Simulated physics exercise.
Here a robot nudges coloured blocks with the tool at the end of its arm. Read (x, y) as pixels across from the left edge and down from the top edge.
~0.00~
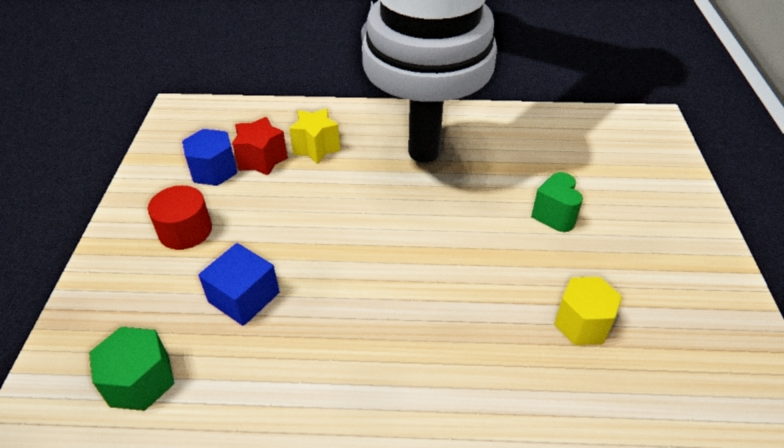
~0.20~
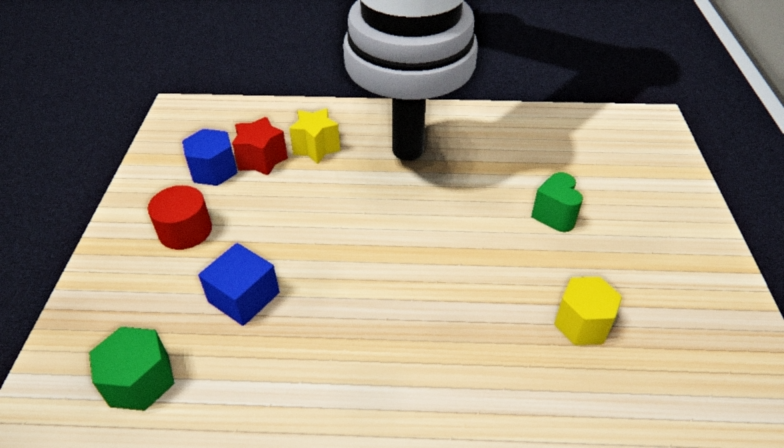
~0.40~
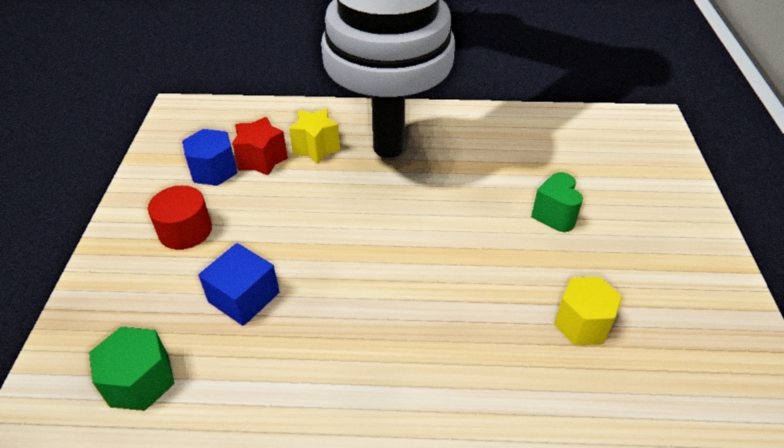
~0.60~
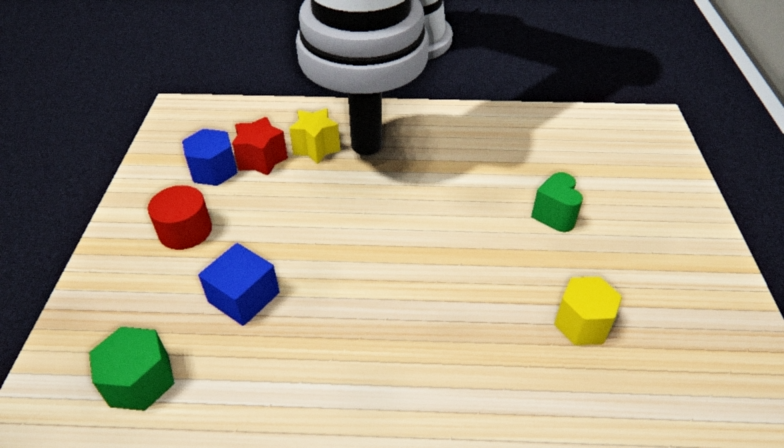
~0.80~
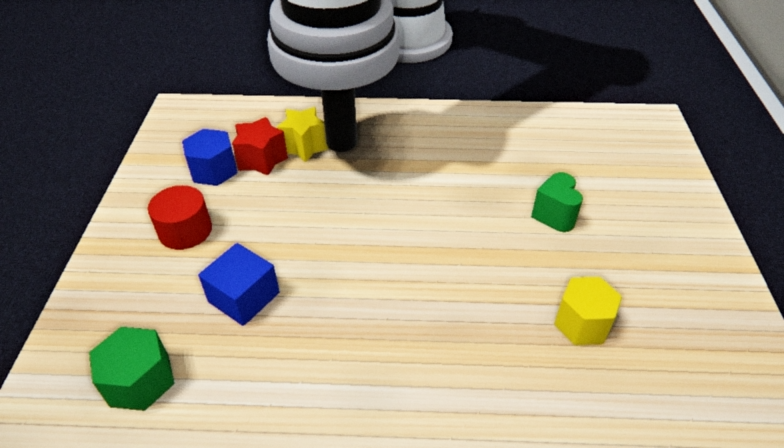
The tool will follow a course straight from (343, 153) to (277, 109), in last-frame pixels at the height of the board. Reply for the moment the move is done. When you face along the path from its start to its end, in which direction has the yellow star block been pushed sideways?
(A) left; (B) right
A.
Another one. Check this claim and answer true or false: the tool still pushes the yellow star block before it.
Answer: False.
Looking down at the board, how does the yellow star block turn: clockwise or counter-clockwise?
Answer: Anticlockwise.
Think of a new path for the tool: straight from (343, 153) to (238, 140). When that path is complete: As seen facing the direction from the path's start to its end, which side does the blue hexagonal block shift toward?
Sideways, to the left.
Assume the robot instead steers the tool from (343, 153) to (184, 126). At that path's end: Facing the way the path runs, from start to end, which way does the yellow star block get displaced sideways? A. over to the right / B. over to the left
My pick is A.
On the path given first. One third of the way, tool (319, 128); red star block (250, 132), turned 20° anticlockwise; yellow star block (279, 110), turned 30° anticlockwise.
Two thirds of the way, tool (296, 113); red star block (250, 132), turned 20° anticlockwise; yellow star block (266, 106), turned 80° anticlockwise.
At the end, tool (276, 100); red star block (250, 132), turned 20° anticlockwise; yellow star block (261, 104), turned 105° anticlockwise.
